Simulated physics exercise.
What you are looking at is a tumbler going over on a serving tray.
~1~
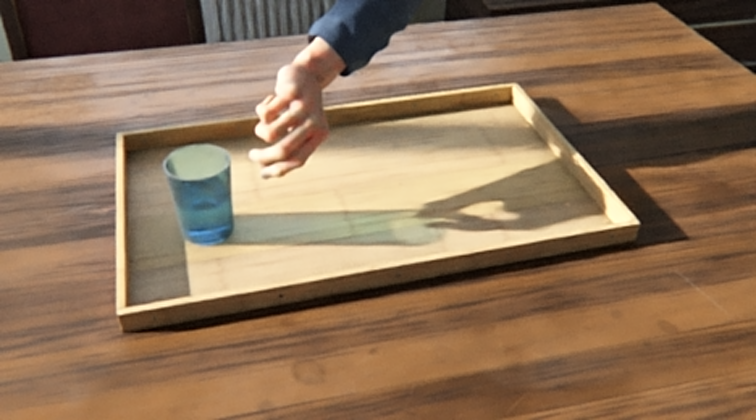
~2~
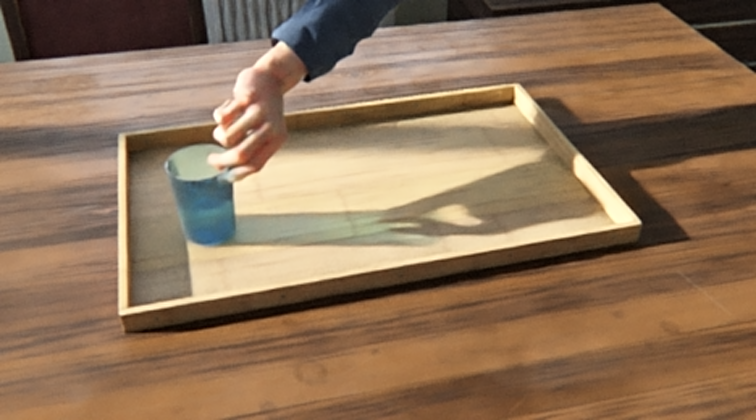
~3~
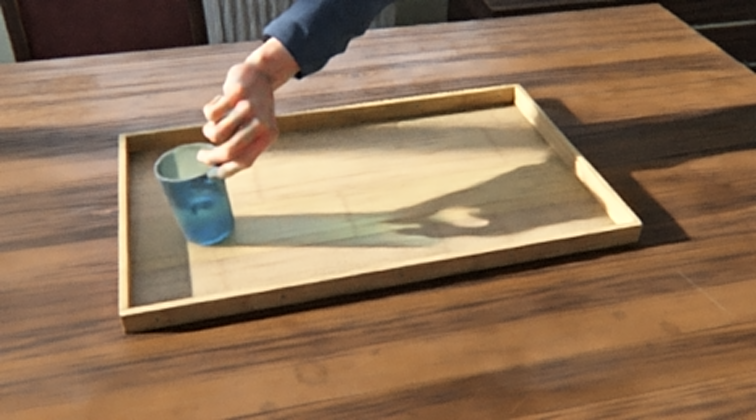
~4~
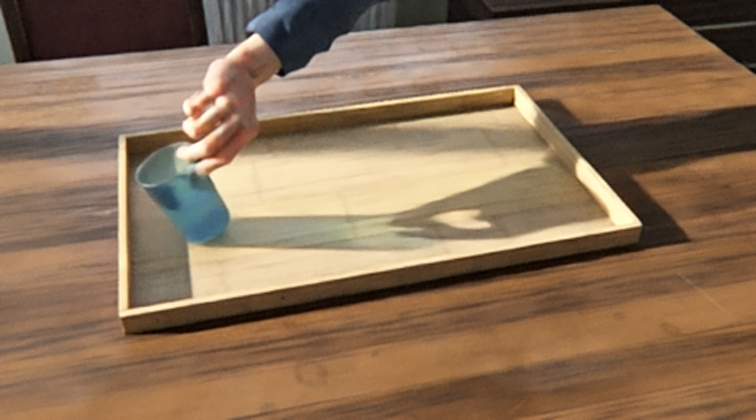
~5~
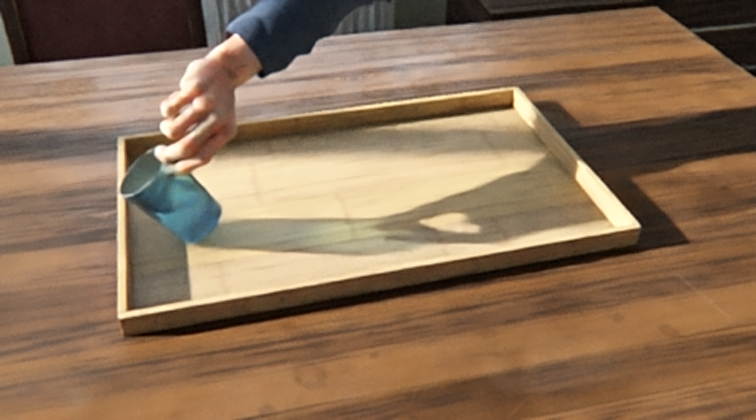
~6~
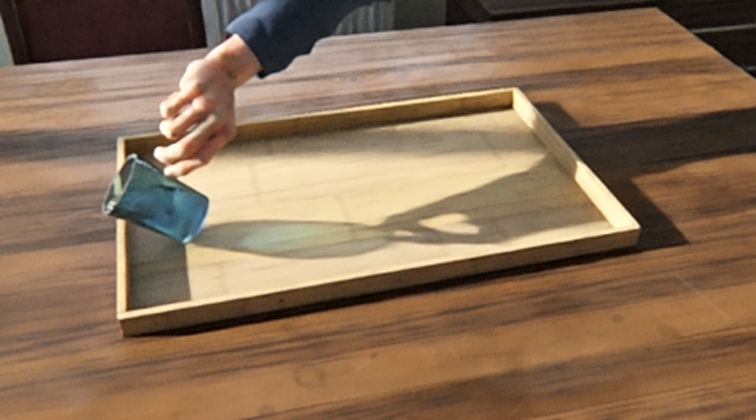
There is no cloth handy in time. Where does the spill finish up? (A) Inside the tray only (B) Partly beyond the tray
Partly beyond the tray.
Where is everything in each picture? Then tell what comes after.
It stands upright; tumbler (202, 195) about half full; tray (393, 261), in the first picture.
It is being nudged; tumbler about half full, surface at (205, 195), in the second picture.
It is being nudged; tumbler (198, 194) about half full, in the third picture.
It is being nudged; tumbler (186, 193) tipped 20°; tray (395, 263), in the fourth picture.
It is being nudged; tumbler (172, 196) tipped 35°, in the fifth picture.
It is falling; tumbler (156, 201) tipped 50°, in the sixth picture.
Next, the tumbler lies across the rim; the puddle covers about as much as a plate; the table is getting wet.
After that, the puddle covers about as much as a tray; the table is getting wet.
Finally, the puddle covers about as much as a tray; the table is getting wet.
